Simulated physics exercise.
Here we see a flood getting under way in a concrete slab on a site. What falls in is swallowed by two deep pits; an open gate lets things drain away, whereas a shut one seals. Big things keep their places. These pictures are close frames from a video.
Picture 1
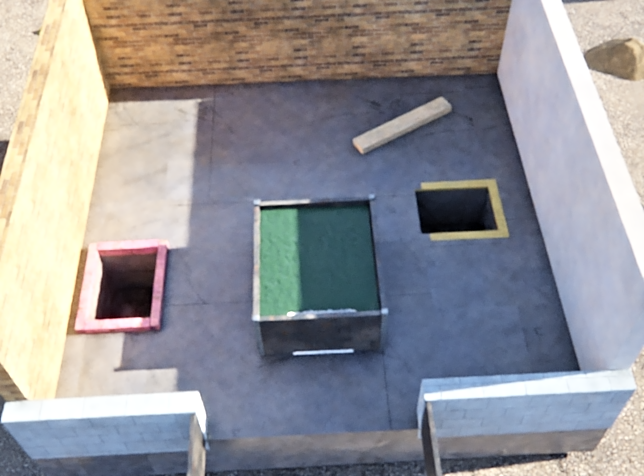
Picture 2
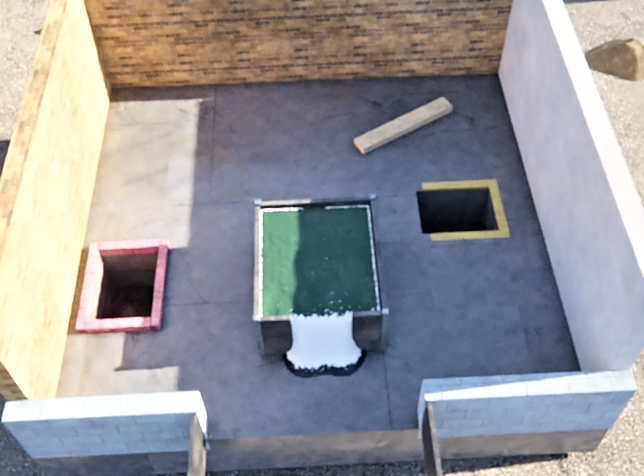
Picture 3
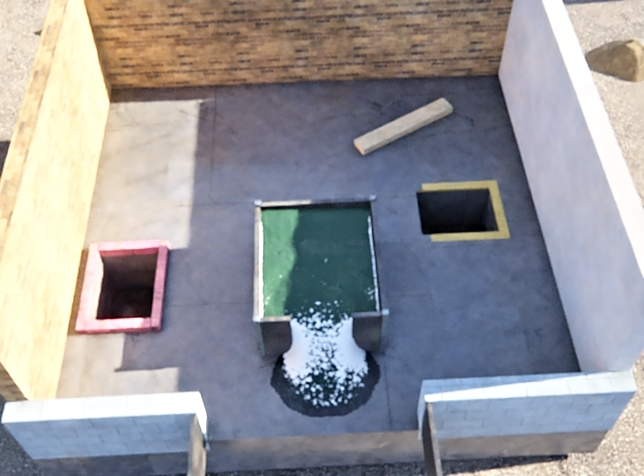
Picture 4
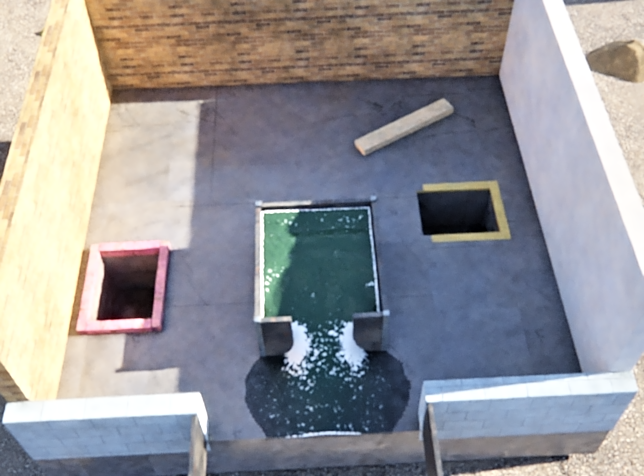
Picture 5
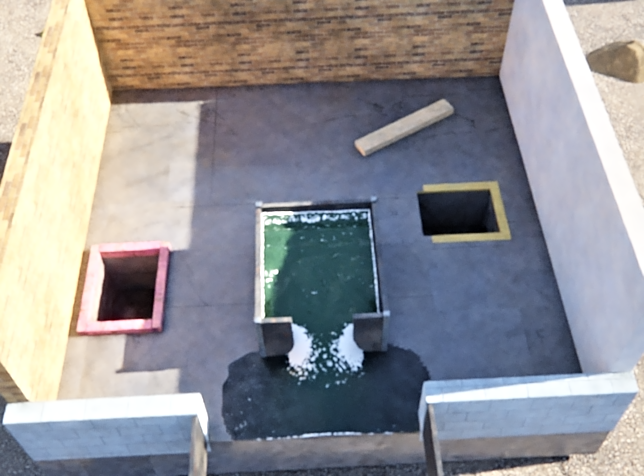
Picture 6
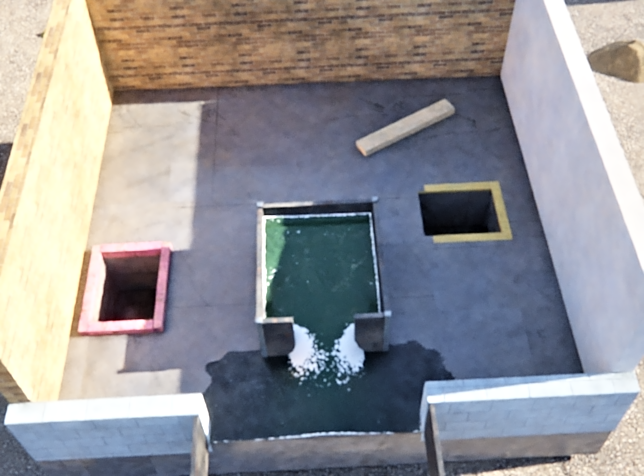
Green water with white froth pours from a gap in the near side of a square, dark-walled tank at the middle of a grey concrete slab, seen from high above by a nearly still camera. A pink-rimmed pit lies left, a yellow-edged pit and pale beam right, within brick and whitish walls. The dark wet patch spreads toward the near edge, then widens sideways behind the low front walls.
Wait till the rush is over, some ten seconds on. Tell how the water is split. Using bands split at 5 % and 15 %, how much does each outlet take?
Outcome: The gate will receive a cut exceeding fifteen per cent, the yellow pit will receive a cut falling short of five per cent, the pink pit will receive a cut falling short of five per cent.
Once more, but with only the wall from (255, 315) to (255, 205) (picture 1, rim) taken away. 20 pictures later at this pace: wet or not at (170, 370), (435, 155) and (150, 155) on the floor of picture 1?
Point 1: Inundated; point 2: Unwetted; point 3: Inundated.
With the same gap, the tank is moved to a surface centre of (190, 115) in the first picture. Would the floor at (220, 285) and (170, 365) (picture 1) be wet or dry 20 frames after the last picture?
Outcome, point 1 then point 2: Inundated / inundated.
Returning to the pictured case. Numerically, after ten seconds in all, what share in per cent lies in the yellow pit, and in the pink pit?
About 0 and 0 per cent.
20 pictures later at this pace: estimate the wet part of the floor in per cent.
About 10 per cent.
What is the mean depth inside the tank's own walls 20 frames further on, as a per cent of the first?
About 34 per cent.
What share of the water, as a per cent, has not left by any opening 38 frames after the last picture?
28 % or so.
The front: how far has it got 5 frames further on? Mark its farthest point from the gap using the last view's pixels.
The farthest point of the front sits at (572, 404).
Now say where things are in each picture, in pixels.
In the first frame, the tank at (317, 259) is whole and still.
In the second frame, water pours out at (322, 338) and has run to (357, 361).
In the third frame, water pours out at (322, 339) and has run to a hidden place.
In the fourth frame, water pours out at (323, 340) and has run to a hidden place.
In the fifth frame, water pours out at (323, 340) and has run to a hidden place.
In the sixth frame, the front is at a hidden place, out from the gap at (324, 340).
A moment on, water covers 10 % of the floor; the gate 24 %, the yellow pit 0 %, the pink pit 0 %.
Next, water covers 10 % of the floor; the gate 40 %, the yellow pit 0 %, the pink pit 0 %.
Then, water covers 10 % of the floor; the gate 56 %, the yellow pit 0 %, the pink pit 0 %.
Later, water covers 10 % of the floor; the gate 72 %, the yellow pit 0 %, the pink pit 0 %.
In the end, water covers 10 % of the floor; the gate 82 %, the yellow pit 1 %, the pink pit 0 %.
